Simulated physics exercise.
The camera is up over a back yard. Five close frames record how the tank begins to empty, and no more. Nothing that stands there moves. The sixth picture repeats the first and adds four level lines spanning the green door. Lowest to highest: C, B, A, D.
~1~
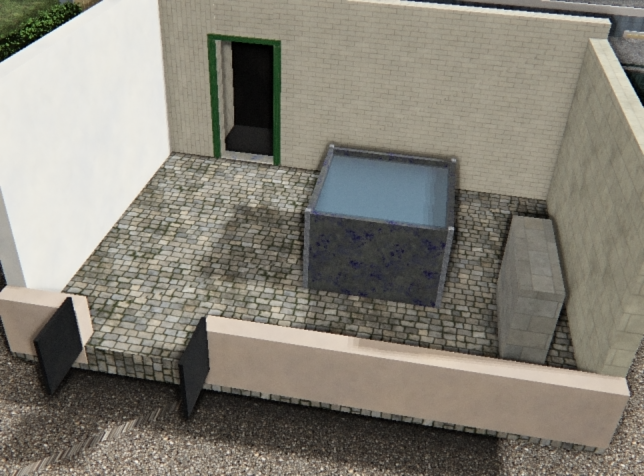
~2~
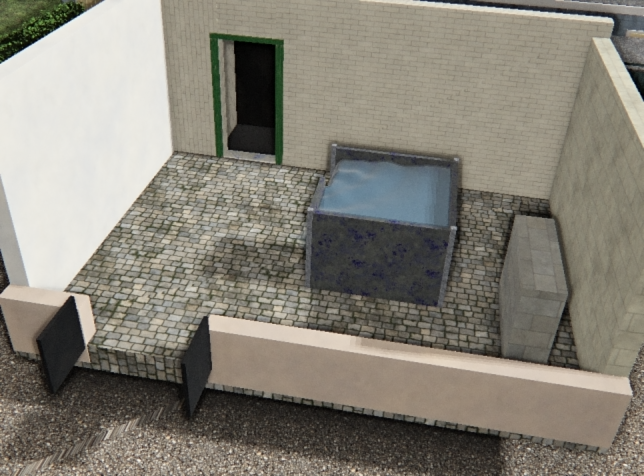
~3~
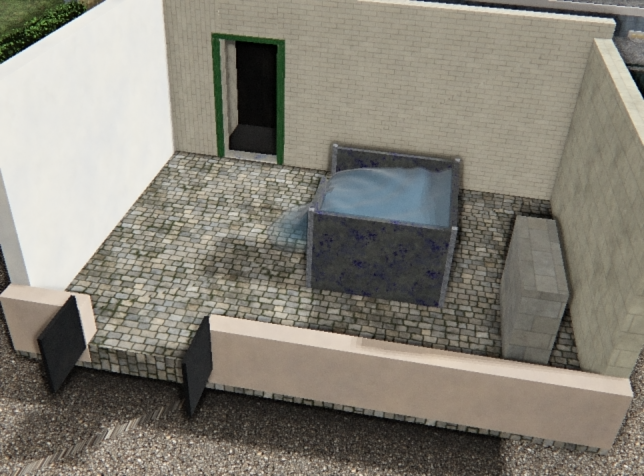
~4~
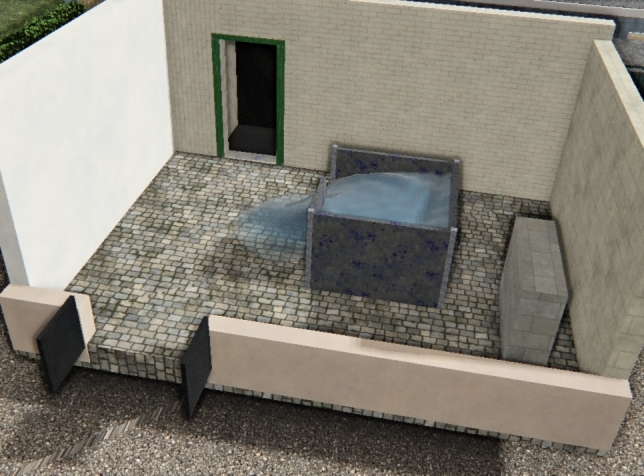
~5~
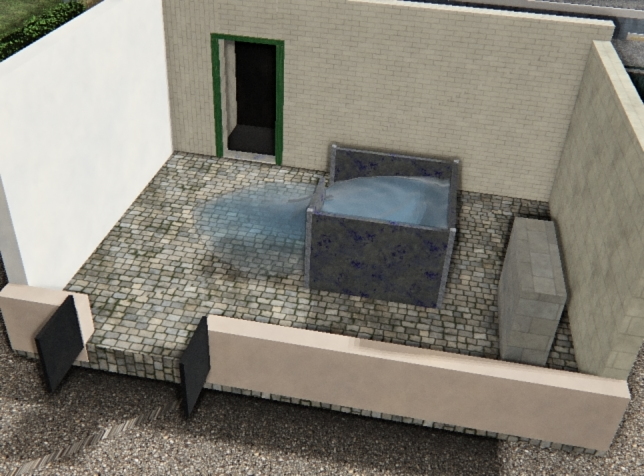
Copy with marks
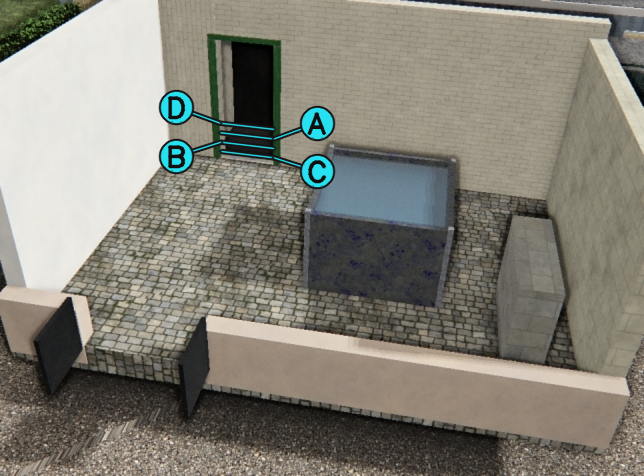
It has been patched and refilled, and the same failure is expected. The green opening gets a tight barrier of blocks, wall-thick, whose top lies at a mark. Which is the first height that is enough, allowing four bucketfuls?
B will do.
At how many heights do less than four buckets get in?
Three of the four.
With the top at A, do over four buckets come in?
No, that is safe.
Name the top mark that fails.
It is C.
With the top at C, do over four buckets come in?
Yes, that goes wrong.
In cyan, A at (247, 135); B at (247, 145); C at (247, 154); D at (246, 126); from the bottom up C, B, A, D.
Choosing A, nothing gets over.
Choosing B, a splash gets over, under a bucket.
Choosing C, some 15 bucketfuls get in.
Choosing D, nothing gets over.
